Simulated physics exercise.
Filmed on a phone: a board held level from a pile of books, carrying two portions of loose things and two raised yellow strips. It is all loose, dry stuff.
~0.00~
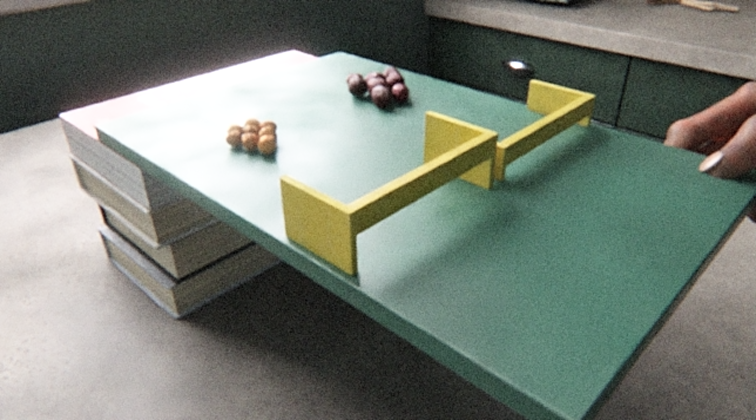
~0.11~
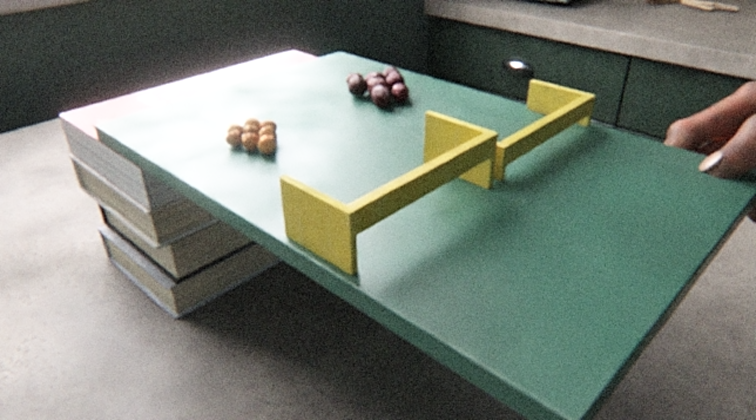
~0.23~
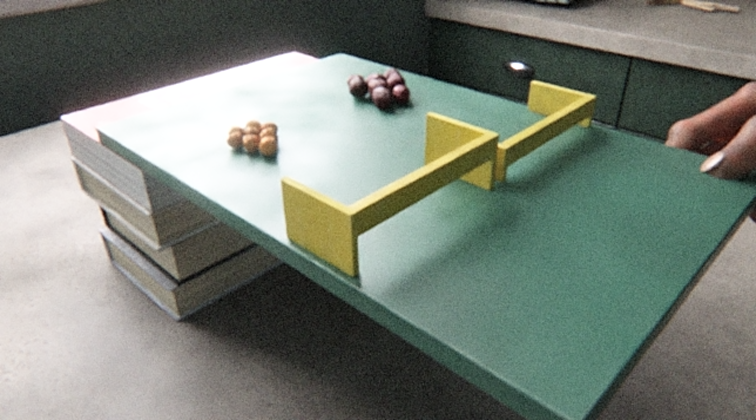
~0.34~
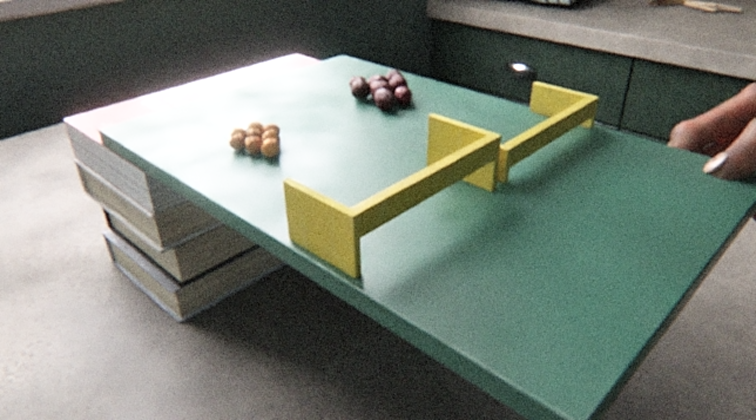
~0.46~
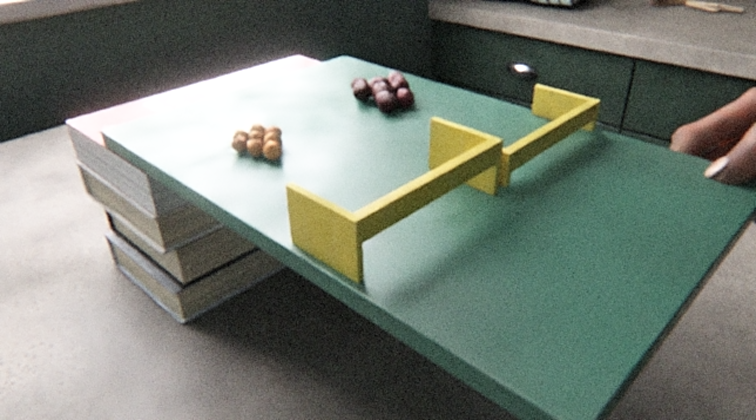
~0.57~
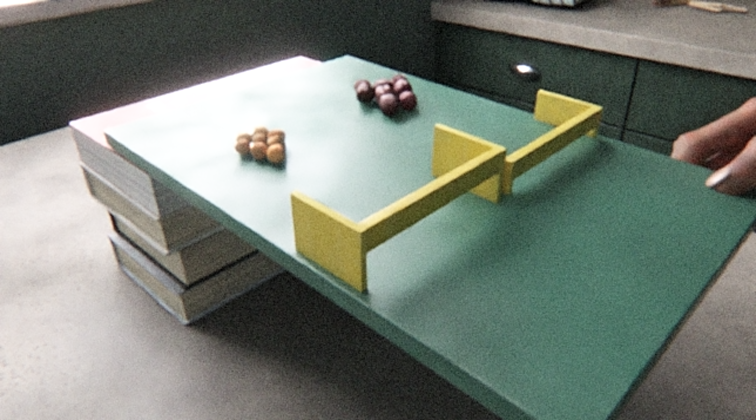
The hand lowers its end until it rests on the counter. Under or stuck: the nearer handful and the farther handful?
The nearer handful gets through the slot and the farther handful cannot fit through.
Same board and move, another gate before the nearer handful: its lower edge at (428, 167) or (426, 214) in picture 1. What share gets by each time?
Near 100 % and 0 %.
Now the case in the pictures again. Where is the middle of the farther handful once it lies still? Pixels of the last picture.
At about (513, 240).
After 1.25 s, board sloping at 16°; nearer handful where it was; farther handful on its way down.
After 1.85 s, board sloping at 26°; nearer handful all past its gate; farther handful has reached its gate.
After 2.36 s, board resting at 27°; nearer handful all past its gate; farther handful has reached its gate.
At rest (2.6 s), board resting at 27°; nearer handful all past its gate; farther handful gathered behind its gate.
